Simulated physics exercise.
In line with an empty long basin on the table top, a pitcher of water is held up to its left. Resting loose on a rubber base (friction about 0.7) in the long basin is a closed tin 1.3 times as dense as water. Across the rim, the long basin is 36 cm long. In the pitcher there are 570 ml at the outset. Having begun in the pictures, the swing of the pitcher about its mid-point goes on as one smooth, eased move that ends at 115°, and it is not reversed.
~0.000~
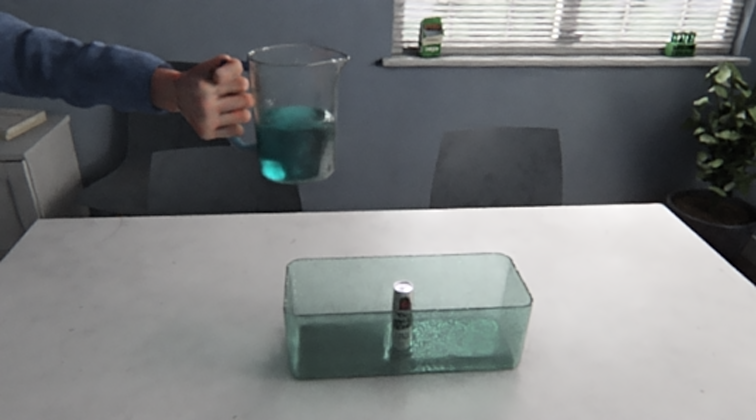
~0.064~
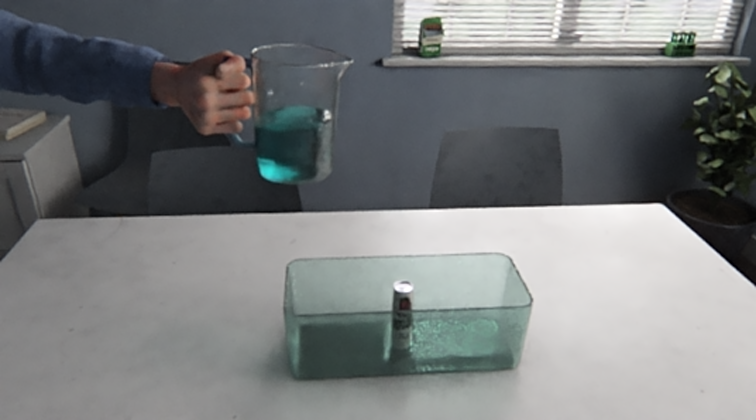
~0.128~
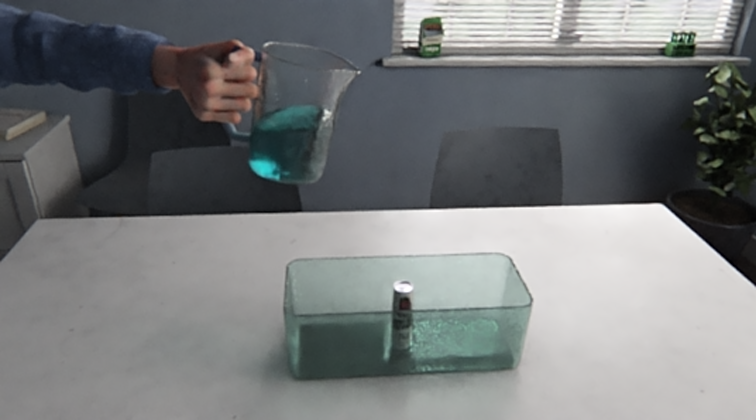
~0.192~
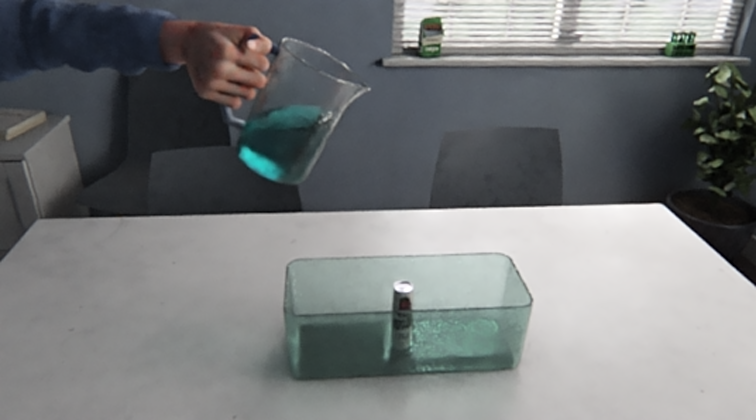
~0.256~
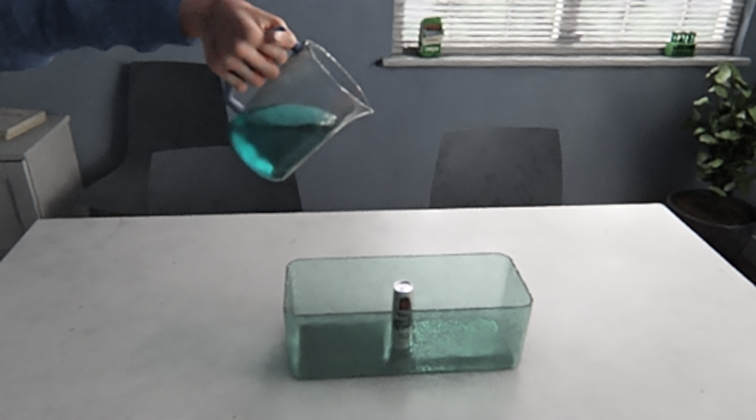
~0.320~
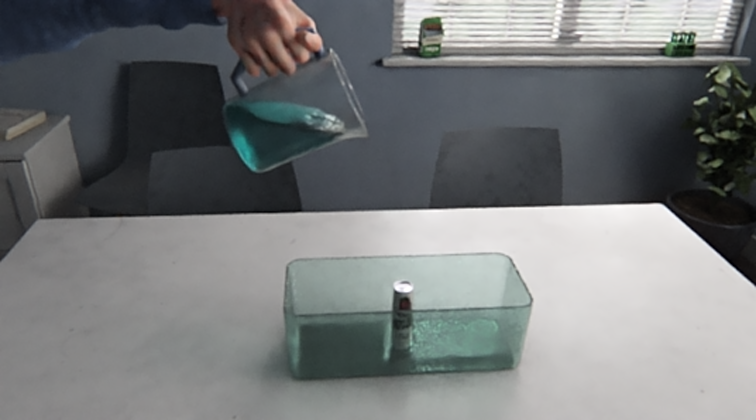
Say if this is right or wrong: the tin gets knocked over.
Wrong, it stays standing.
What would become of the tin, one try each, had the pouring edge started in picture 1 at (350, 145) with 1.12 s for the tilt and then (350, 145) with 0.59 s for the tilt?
In the first try it comes down; in the second it comes down.
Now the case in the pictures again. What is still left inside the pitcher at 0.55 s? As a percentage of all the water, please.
Around 58 percent.
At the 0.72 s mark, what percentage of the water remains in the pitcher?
12 in a hundred, give or take.
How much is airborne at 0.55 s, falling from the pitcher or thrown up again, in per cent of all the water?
Roughly 40 percent.
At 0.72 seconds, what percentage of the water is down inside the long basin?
Near 54 per cent of the total.
By 0.55 s the tilt is 114° and 59 per cent is still to pour; the tin stands where it began.
By 0.72 s the tilt is 115° and 12 per cent is still to pour; the tin stands where it began.
By 0.90 s the tilt is 115° and 1 per cent is still to pour; the tin stands where it began.
By 1.09 s the tilt is 115° and 0 per cent is still to pour; the tin stands where it began.
At rest the tin stands where it began.
